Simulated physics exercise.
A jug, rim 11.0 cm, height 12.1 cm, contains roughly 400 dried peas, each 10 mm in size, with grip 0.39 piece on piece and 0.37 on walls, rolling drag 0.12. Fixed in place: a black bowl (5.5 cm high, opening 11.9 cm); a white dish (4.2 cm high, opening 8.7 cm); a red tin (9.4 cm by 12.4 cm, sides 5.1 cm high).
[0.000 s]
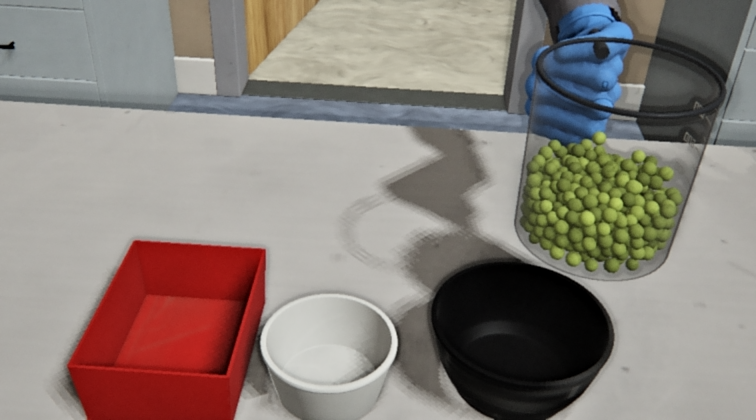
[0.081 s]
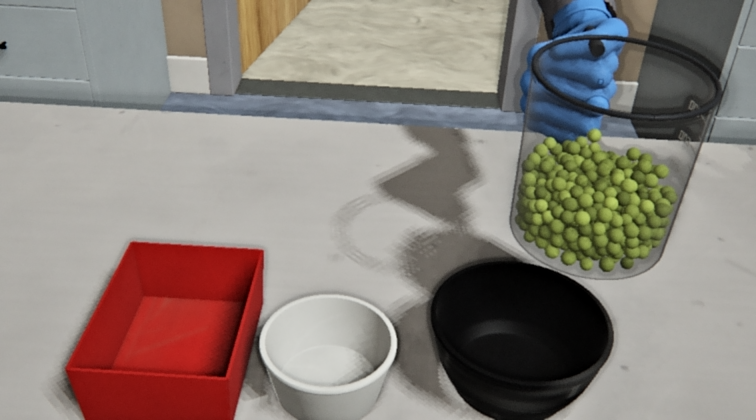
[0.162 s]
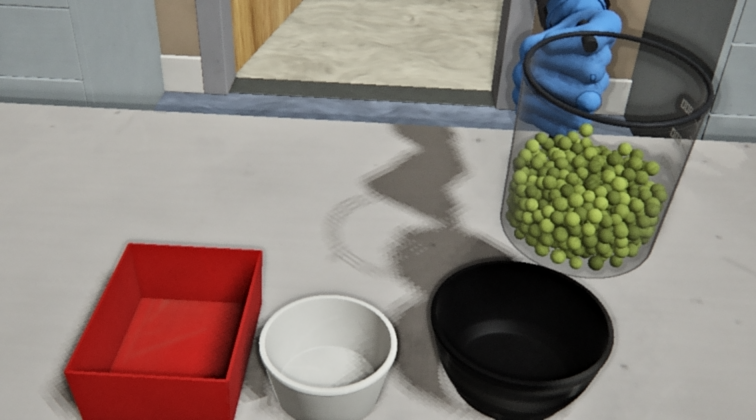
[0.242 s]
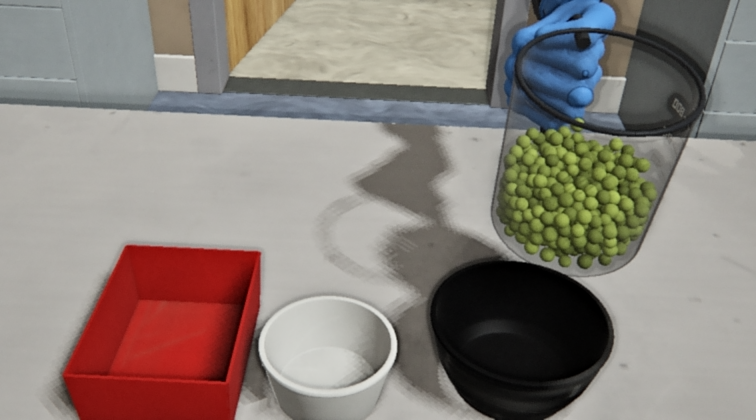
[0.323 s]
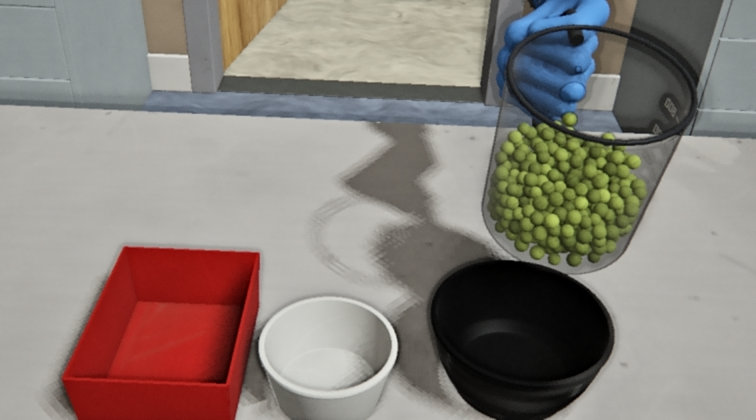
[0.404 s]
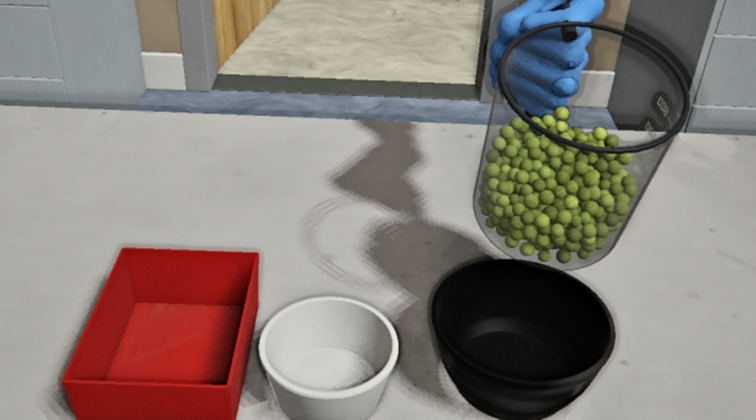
A blue-gloved hand holds a clear, dark-rimmed jug partly filled with round green peas at the upper right of a pale grey surface, seen from above at an angle, with a doorway behind. Along the front sit a red rectangular tin at left, a small white dish, and a black bowl. The hand moves the jug slightly left while gradually tilting it toward the viewer, and the peas shift within.
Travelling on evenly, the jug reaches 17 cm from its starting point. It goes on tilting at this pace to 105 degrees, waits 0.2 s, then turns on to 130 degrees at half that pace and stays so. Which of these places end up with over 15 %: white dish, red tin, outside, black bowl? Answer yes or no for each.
White dish - yes; red tin - no; outside - yes; black bowl - no.
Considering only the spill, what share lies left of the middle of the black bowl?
Share of spill: Around 90 per cent.
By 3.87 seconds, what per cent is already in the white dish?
At that moment, around 75 per cent is there.
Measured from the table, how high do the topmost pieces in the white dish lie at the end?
About 6.5 cm.
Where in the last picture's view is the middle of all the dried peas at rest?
Close to pixel (340, 363) of the final picture.
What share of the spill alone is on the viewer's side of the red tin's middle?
Around 60%.
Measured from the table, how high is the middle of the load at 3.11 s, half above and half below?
I'd put it at about 4 centimetres.
Then, at 1.44 s, tilt 65 degrees; jug 100 %; middle of all pieces near (447, 154).
After 2.31 s, tilt 105 degrees; white dish 10 %, jug 85 %, in the air 5 %; middle of all pieces near (360, 189).
After 3.11 s, tilt 117 degrees; white dish 80 %, outside 10 %, jug 10 %; middle of all pieces near (344, 344).
Then, at 3.87 s, tilt 130 degrees; white dish 75 %, outside 25 %; middle of all pieces near (349, 362).
In the end, at 4.1 s, black bowl 0 %, white dish 75 %, red tin 0 %, outside 25 %, jug 0 %.
